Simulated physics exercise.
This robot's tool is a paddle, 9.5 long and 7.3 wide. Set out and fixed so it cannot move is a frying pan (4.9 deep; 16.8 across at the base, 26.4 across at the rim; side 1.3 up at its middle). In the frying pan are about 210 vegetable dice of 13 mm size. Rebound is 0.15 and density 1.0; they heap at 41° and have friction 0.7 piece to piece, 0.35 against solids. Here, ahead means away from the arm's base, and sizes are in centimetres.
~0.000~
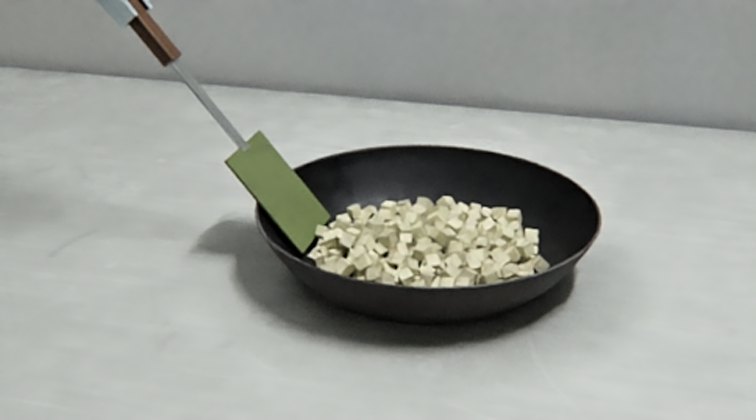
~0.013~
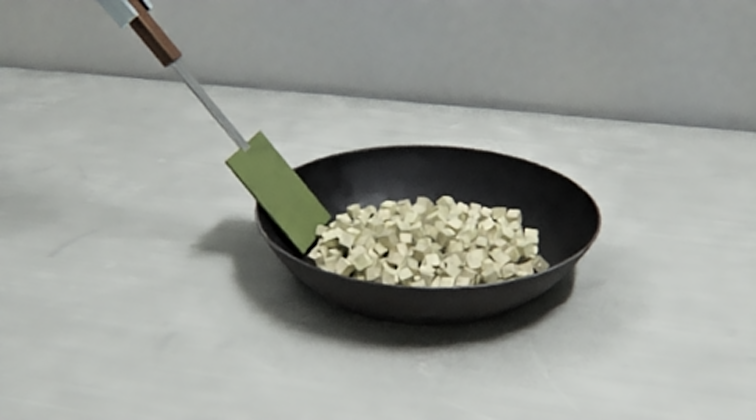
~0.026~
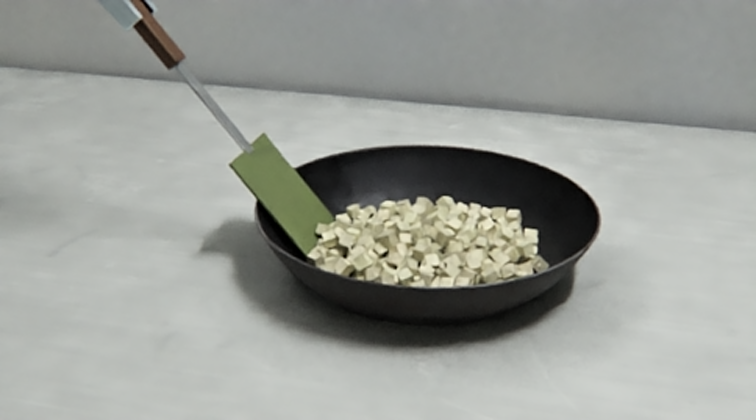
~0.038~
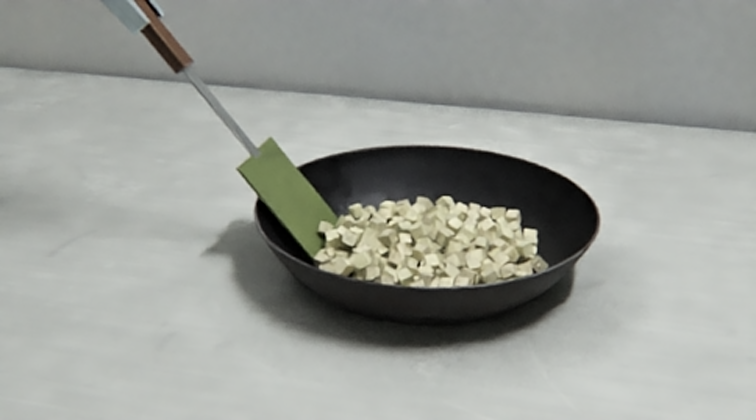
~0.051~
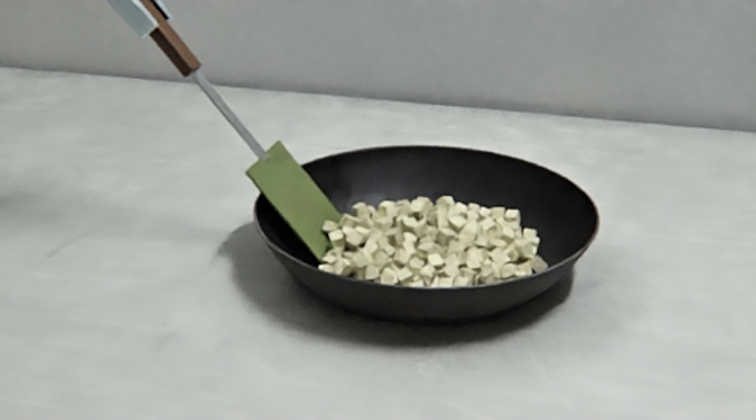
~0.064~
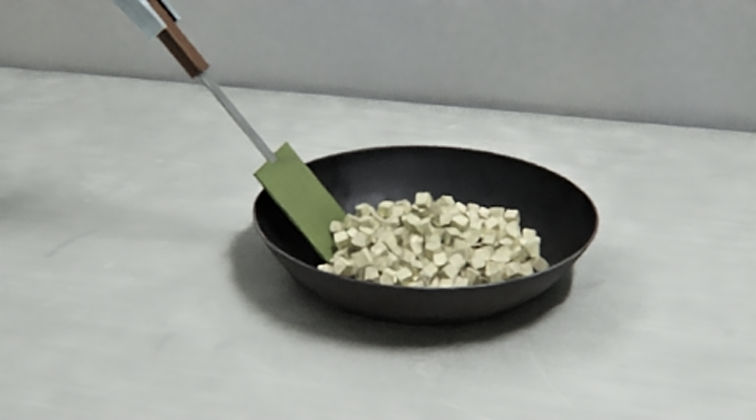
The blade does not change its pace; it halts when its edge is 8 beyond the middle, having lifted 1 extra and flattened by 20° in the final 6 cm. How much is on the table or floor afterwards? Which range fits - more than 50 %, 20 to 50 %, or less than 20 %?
The range that fits is less than 20 %.
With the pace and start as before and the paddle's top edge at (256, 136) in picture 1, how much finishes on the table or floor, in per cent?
About 15 per cent.
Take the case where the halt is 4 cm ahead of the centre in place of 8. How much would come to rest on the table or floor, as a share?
0 %, roughly.
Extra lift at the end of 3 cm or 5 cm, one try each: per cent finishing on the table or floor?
You'd get some 10 per cent with the first setting and some 10 per cent with the second.
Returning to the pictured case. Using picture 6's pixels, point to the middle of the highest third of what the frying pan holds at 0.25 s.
(563, 229).
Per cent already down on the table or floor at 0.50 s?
Roughly 10 percent.
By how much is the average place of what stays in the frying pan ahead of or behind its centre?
It sits near 5.5 centimetres ahead of centre.
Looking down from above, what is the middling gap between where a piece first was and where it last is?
Some 8 cm.
After 0.16 s, sloping 50°, highest piece 5 above the table; 212 in the frying pan.
After 0.25 s, sloping 43°, highest piece 7 above the table; 206 in the frying pan, 6 on the blade or in flight.
After 0.50 s, sloping 30°, highest piece 6 above the table; 191 in the frying pan, 21 on the table or floor.
After 1.55 s, sloping 30°, highest piece 6 above the table; 191 in the frying pan, 21 on the table or floor.
In the end, 191 in the frying pan, 21 on the table or floor. That is 10 % on the table or floor.
